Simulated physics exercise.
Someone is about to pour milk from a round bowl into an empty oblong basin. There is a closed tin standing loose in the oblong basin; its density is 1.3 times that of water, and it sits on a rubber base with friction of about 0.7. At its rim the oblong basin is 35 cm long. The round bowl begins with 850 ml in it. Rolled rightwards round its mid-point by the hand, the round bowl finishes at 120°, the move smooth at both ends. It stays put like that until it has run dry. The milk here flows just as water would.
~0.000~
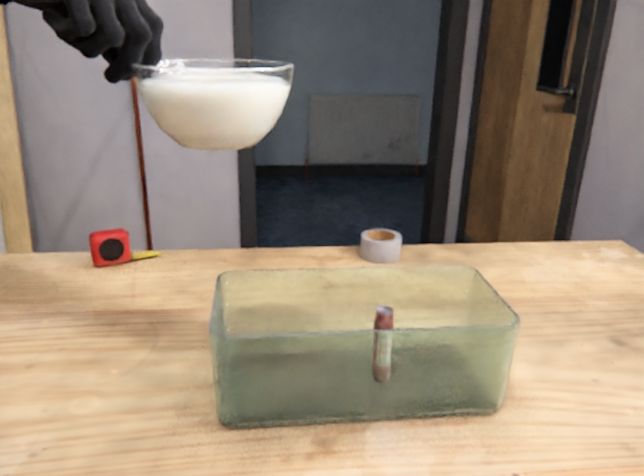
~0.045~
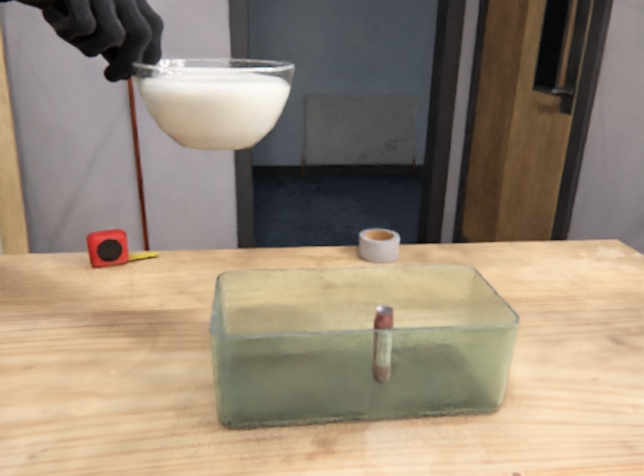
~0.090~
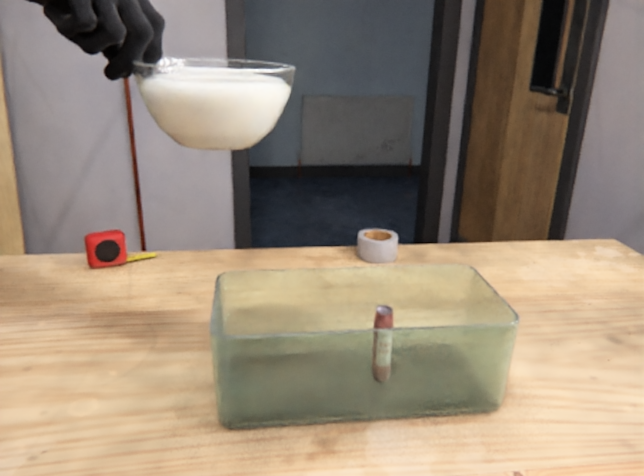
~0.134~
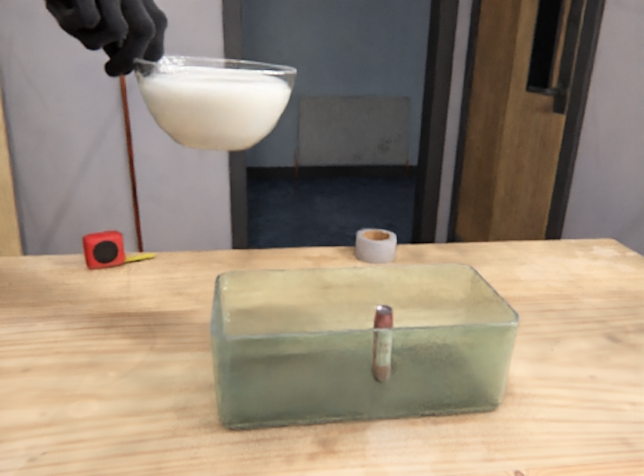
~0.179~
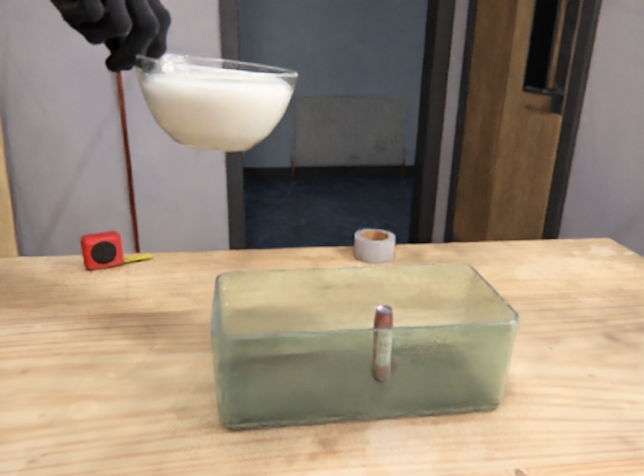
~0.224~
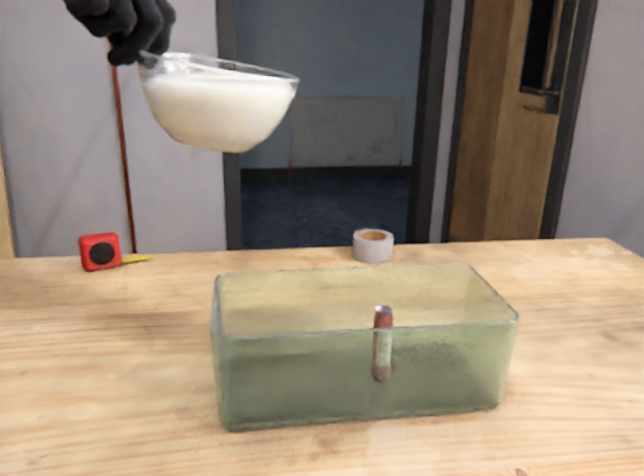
On a wooden workbench in front of a doorway, a black-gloved hand holds a clear round bowl of milk above an oblong glass basin with a small tin inside, and slowly tilts the bowl slightly to the right.
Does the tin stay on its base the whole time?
It's going to overturn.
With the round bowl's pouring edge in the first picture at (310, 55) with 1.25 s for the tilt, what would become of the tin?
It tumbles.
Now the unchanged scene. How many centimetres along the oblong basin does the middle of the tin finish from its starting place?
All told, the tin's centre has moved close to 7.5 cm.
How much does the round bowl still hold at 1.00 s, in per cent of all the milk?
Around 0 percent of it.
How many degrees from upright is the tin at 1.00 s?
Roughly 5°.
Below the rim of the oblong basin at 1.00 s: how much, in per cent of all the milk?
90 %, more or less.
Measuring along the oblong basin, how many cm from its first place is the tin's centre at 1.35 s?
Around 8 centimetres.
By 0.67 s the tilt is 70° and 44 per cent is still to pour; the tin stands where it began.
By 1.00 s the tilt is 111° and 0 per cent is still to pour; the tin leans 6°.
By 1.35 s the tilt is 120° and 0 per cent is still to pour; the tin lies on its side.
By 1.72 s the tilt is 120° and 0 per cent is still to pour; the tin lies on its side.
At rest the tin lies on its side.
